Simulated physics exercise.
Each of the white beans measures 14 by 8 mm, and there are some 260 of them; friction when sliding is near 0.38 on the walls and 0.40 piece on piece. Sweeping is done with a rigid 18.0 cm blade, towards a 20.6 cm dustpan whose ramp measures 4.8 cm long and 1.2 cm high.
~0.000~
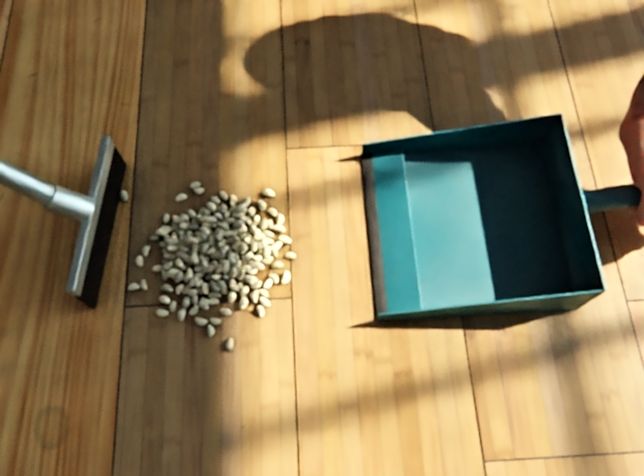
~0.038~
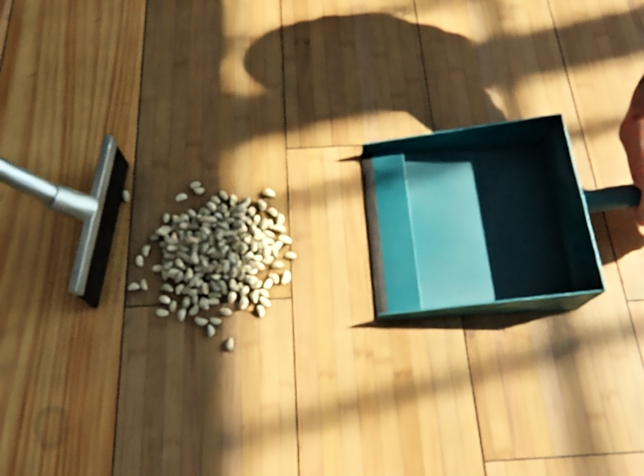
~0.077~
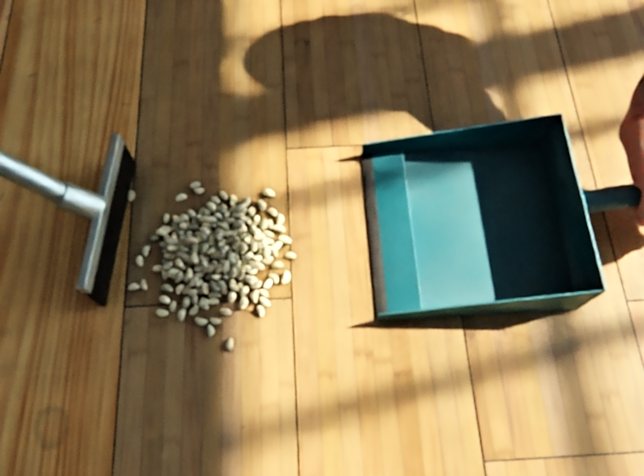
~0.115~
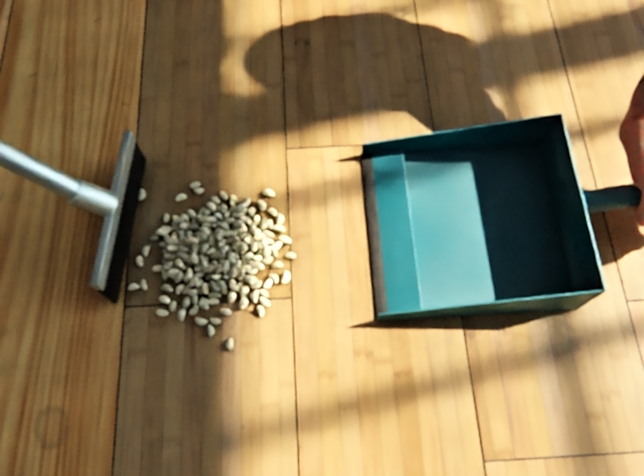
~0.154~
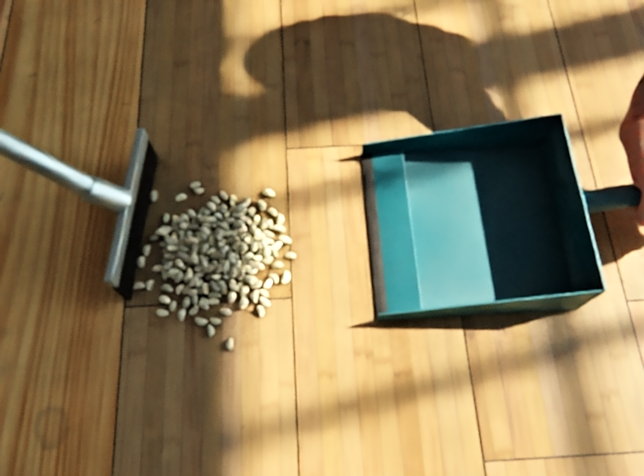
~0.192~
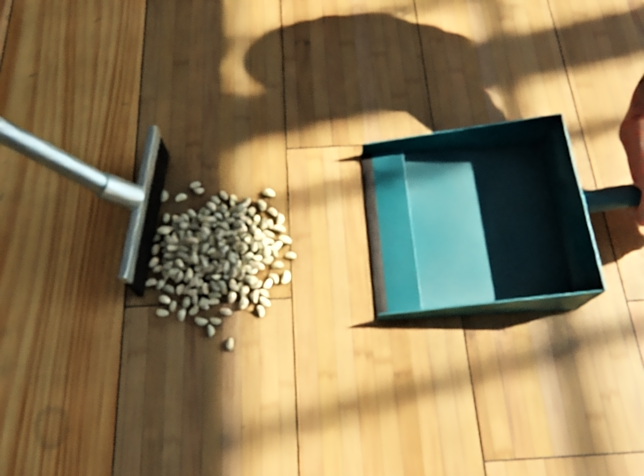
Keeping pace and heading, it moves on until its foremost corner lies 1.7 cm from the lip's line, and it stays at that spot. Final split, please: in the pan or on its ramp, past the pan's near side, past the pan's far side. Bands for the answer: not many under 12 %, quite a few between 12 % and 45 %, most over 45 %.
Pan: Quite a few; near side: Not many; far side: Not many.
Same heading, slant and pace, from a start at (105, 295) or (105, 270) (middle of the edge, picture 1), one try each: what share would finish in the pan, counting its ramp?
Close to 35 in a hundred, then close to 30 in a hundred.
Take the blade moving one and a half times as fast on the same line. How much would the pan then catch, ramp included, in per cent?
I'd put it at close to 20 per cent.
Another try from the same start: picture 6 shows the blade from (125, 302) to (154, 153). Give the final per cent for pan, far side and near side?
That ends as pan 35, far 0, and near 25.
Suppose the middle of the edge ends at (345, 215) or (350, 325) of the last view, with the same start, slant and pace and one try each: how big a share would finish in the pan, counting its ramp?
First try around 35 %, second try around 20 %.
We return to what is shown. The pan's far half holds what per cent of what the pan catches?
Around 80 in a hundred.
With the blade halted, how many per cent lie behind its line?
Some 40 percent of it.
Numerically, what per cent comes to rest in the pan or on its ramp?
Something like 20 percent.
Then, at 0.49 s, middle of the blade 14 cm from the lip; 0 % over the lip, far side 0 %, near side 0 %.
After 0.69 s, middle of the blade 7 cm from the lip; 0 % over the lip, far side 5 %, near side 0 %.
After 1.00 s, middle of the blade 3 cm from the lip; 20 % over the lip, far side 5 %, near side 0 %.
At rest (2.1 s), pan 20 %, near side 0 %, far side 5 %, in front of the lip or behind the blade 75 %.
